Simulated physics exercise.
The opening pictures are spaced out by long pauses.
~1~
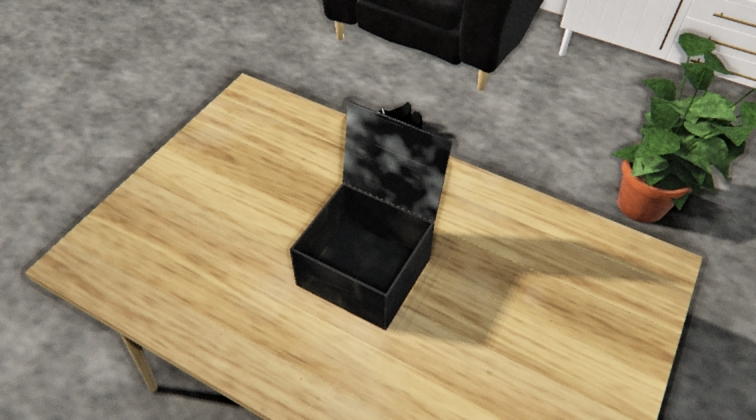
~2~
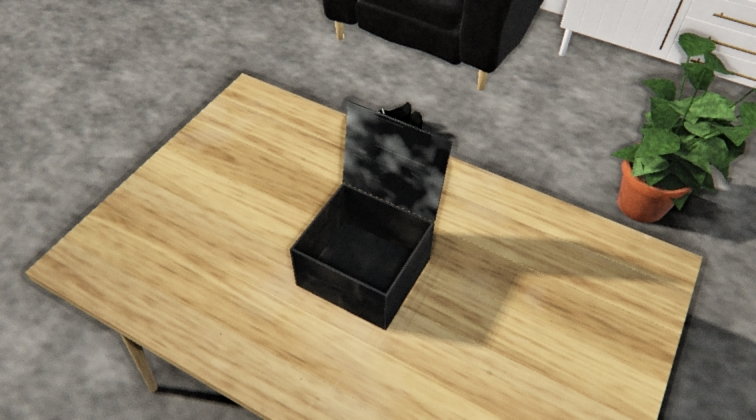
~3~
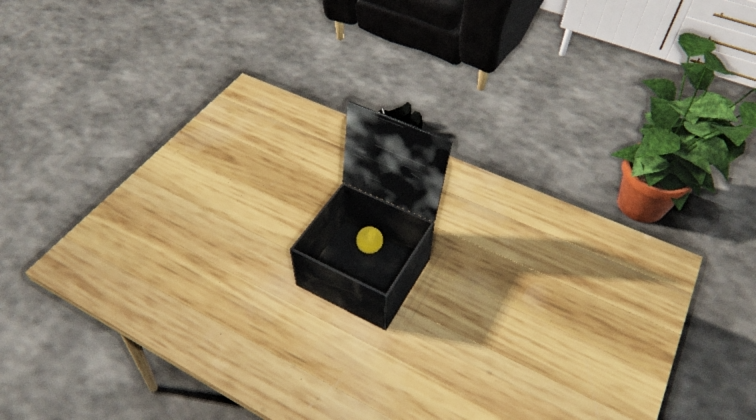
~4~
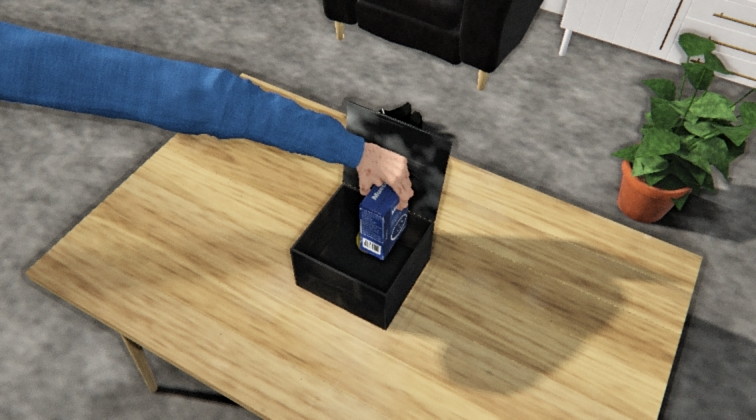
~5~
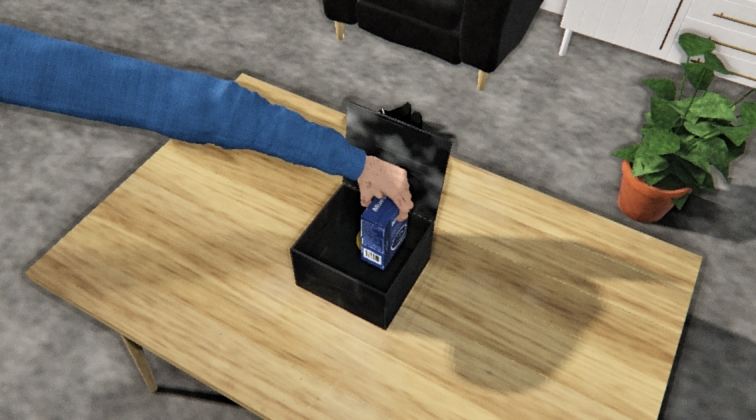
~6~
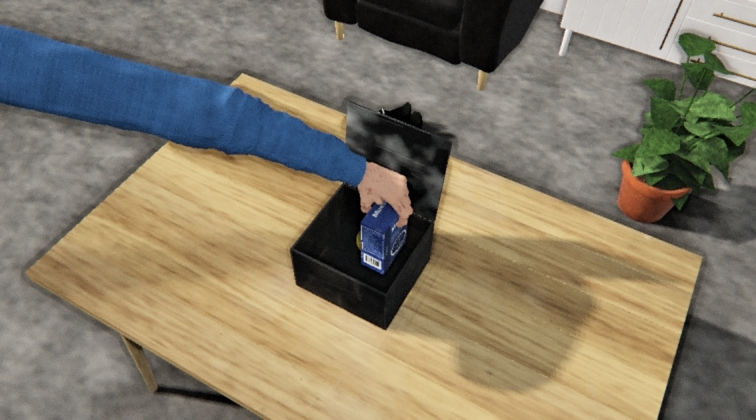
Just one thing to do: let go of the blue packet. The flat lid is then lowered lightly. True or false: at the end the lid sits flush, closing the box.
False, a gap remains.
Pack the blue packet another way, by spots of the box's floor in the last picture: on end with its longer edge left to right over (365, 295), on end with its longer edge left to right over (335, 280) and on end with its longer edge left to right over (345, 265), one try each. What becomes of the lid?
Open; open; open.
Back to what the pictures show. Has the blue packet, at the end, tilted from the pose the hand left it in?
By the end it has kept its angle.
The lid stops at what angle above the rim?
Angle: About 30°.
Then, 1.00 s after the last picture, lid starting down; blue packet slid about its own width near (392, 249); yellow lemon rolled about its own width.
Then, 1.70 s after the last picture, lid 49° above the rim; blue packet slid about its own width near (391, 251); yellow lemon rolled about its own width.
At rest, lid 30° above the rim; moved from the start, yellow lemon and blue packet. Seen from the same camera at the end, blue packet near (388, 255).
